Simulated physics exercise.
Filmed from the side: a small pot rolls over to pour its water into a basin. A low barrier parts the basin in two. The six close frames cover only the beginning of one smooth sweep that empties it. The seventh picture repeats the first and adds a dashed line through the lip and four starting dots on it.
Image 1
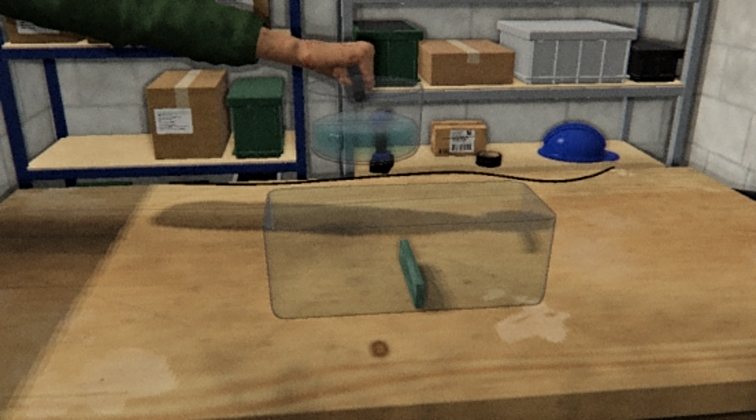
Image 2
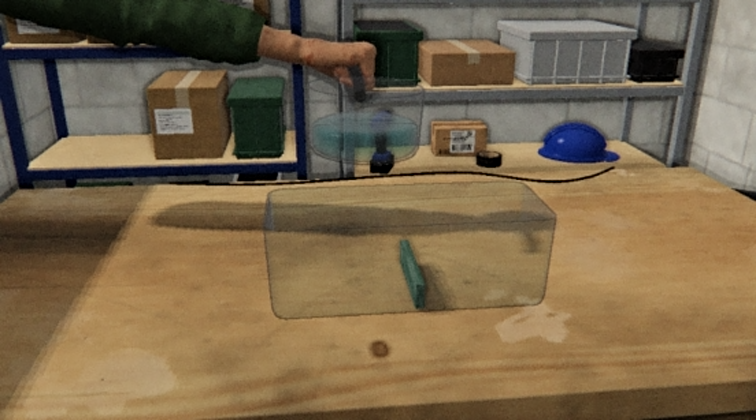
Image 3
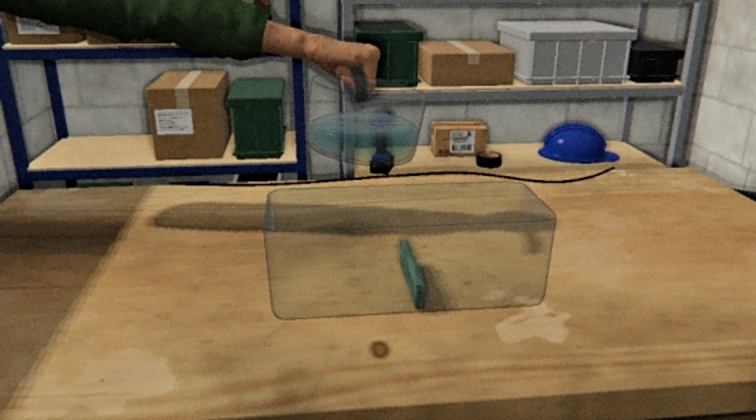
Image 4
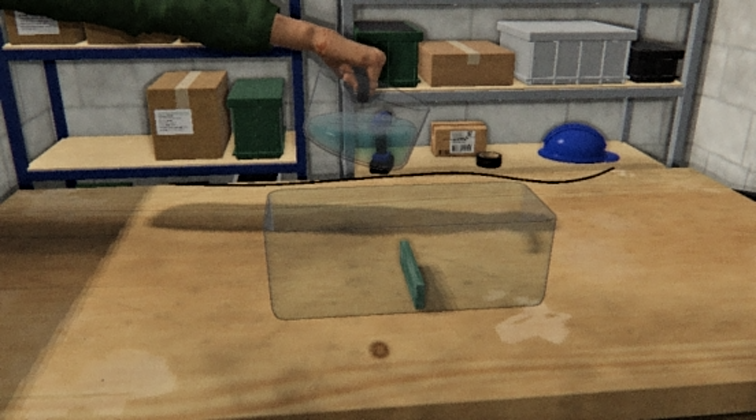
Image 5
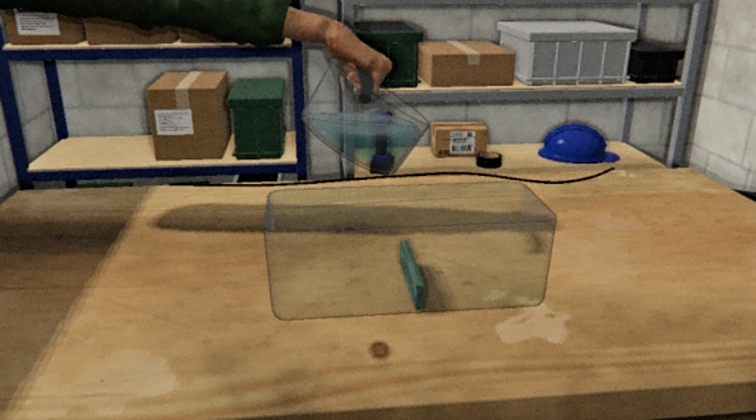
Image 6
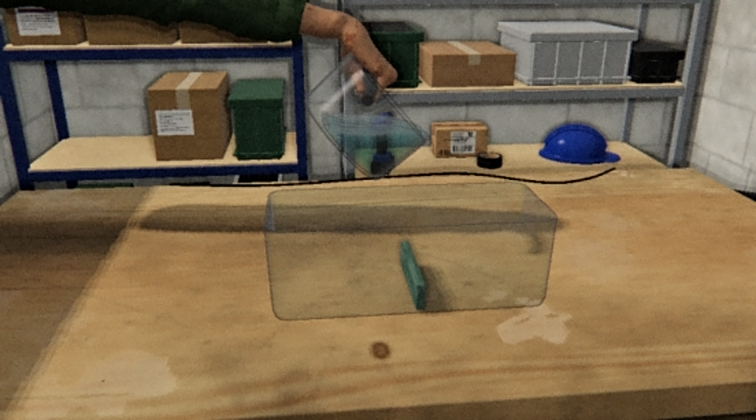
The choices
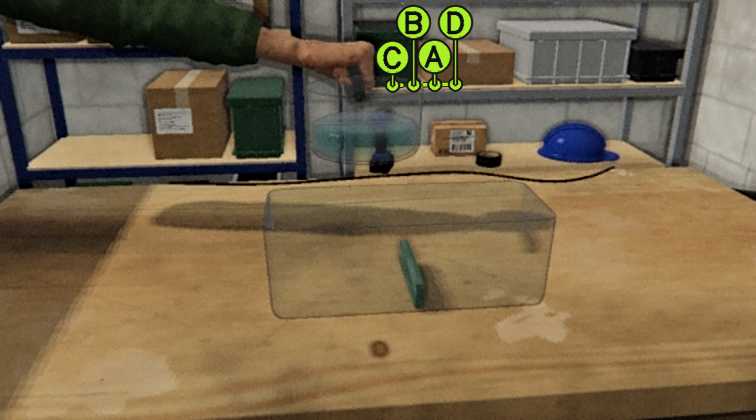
A hand in a dark green sleeve reaches in from the upper left, holding a clear pot of bluish water above a wooden workbench in a storeroom, seen from the side. Below it sits a clear rectangular basin with a low green barrier inside, before shelves of brown boxes, green bins and a blue helmet. The hand steadily tips the pot to the right until water reaches its lip, while the view stays still.
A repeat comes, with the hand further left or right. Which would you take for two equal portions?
The answer is spot C.
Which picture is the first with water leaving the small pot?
In picture 6.
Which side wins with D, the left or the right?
More ends on the right.
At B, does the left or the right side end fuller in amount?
More ends on the right.
On the marked copy, A at (434, 84); B at (413, 84); C at (392, 85); D at (455, 84).
With A, about 7 % ends left of the wall and 92 % right of it.
With B, about 28 % ends left of the wall and 72 % right of it.
With C, about 50 % ends left of the wall and 50 % right of it.
With D, about 7 % ends left of the wall and 92 % right of it.
